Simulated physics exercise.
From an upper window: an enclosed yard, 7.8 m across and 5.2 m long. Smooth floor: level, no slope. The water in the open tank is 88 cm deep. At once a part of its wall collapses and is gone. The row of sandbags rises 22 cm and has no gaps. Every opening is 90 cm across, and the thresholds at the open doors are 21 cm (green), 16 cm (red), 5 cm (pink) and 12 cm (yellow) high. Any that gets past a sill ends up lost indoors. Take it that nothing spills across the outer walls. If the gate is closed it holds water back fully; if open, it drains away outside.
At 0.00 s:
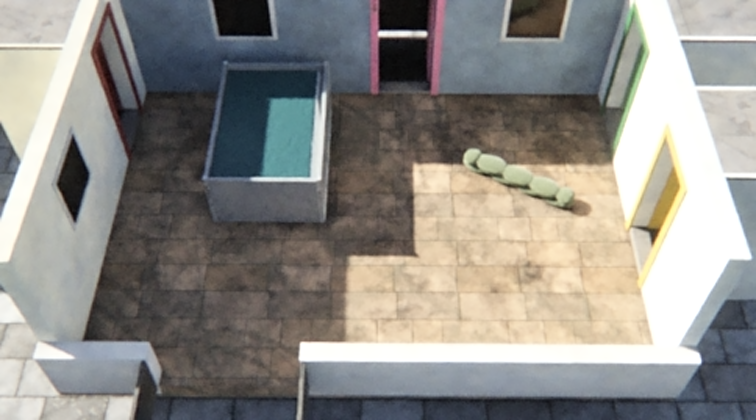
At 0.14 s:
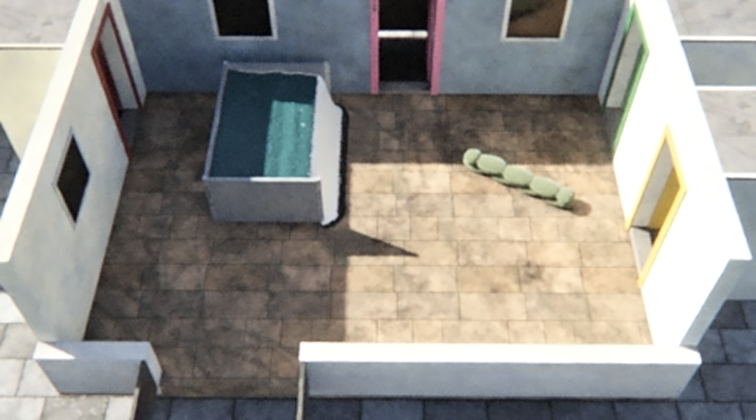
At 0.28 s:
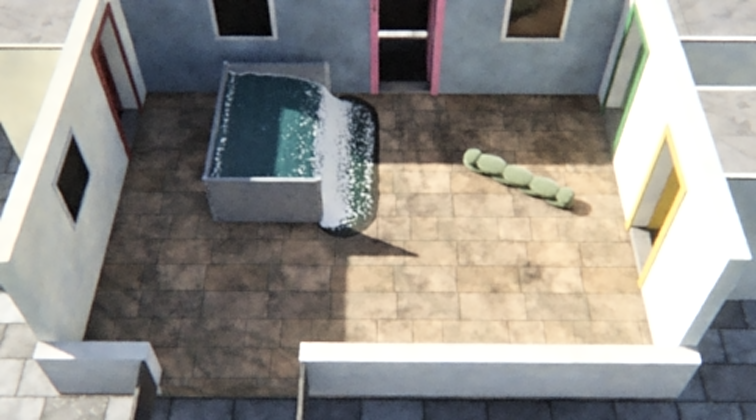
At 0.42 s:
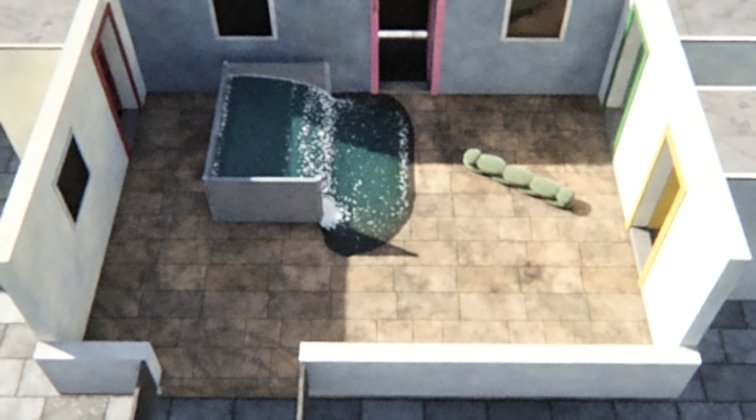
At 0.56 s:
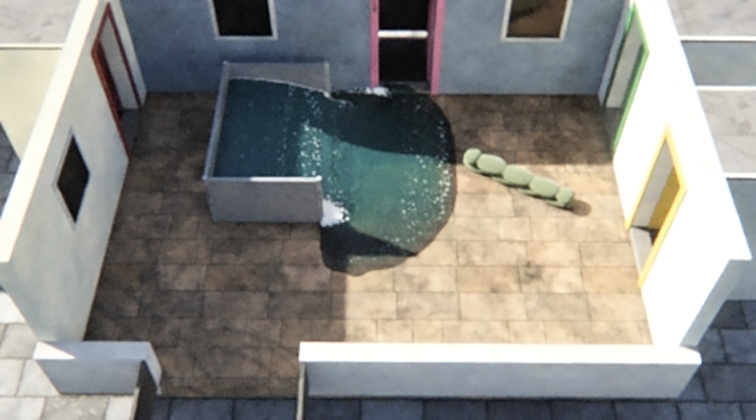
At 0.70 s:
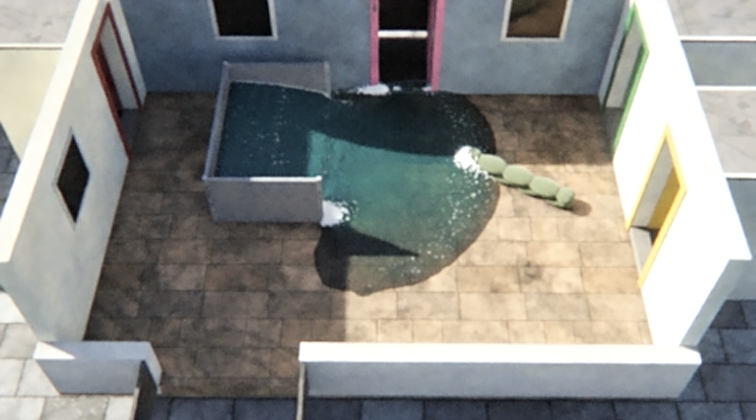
Water bursting from the right side of an open tank and spreading across a tiled walled yard, reaching a row of green sandbags.
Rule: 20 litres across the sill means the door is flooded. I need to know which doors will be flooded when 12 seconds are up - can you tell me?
Sure: The green door will be flooded, the red door will stay unflooded, the pink door will be flooded, the yellow door will be flooded.
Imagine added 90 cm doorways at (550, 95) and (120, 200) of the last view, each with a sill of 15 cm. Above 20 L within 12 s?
Exceeded, within it.
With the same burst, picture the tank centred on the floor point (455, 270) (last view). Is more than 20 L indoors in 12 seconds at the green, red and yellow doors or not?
Green: Within limit; red: Within limit; yellow: Beyond limit.
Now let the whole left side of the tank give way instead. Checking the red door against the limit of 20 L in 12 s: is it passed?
Then: Red beyond it.
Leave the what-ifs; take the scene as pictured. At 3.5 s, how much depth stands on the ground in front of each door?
Readings (cm): Green = 26; red = 0; pink = 9; yellow = 23.
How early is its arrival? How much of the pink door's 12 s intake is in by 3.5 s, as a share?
Roughly 60%.
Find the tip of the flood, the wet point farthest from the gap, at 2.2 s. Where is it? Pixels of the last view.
Somewhere around (648, 372).
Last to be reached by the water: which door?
Looks like the red door.
After 1.4 s water covers 50 % of the floor and is deepest (40 cm) near (467, 157); green door 28 cm at the sill, 5 L in, red door not reached, pink door 16 cm at the sill, 27 L in, yellow door 13 cm at the sill, 2 L in.
After 2.2 s water covers 60 % of the floor and is deepest (50 cm) near (591, 110); green door 40 cm at the sill, 69 L in, red door not reached, pink door 13 cm at the sill, 68 L in, yellow door 27 cm at the sill, 108 L in.
After 3.5 s water covers 60 % of the floor and is deepest (38 cm) near (592, 291); green door 26 cm at the sill, 151 L in, red door not reached, pink door 9 cm at the sill, 95 L in, yellow door 23 cm at the sill, 208 L in.
After 7.0 s water covers 85 % of the floor and is deepest (18 cm) near (113, 227); green door 11 cm at the sill, 157 L in, red door not reached, pink door 8 cm at the sill, 126 L in, yellow door 11 cm at the sill, 246 L in.
After 12.0 s water covers 95 % of the floor and is deepest (13 cm) near (135, 138); green door 5 cm at the sill, 157 L in, red door 10 cm at the sill, 0 L in, pink door 6 cm at the sill, 156 L in, yellow door 6 cm at the sill, 246 L in.
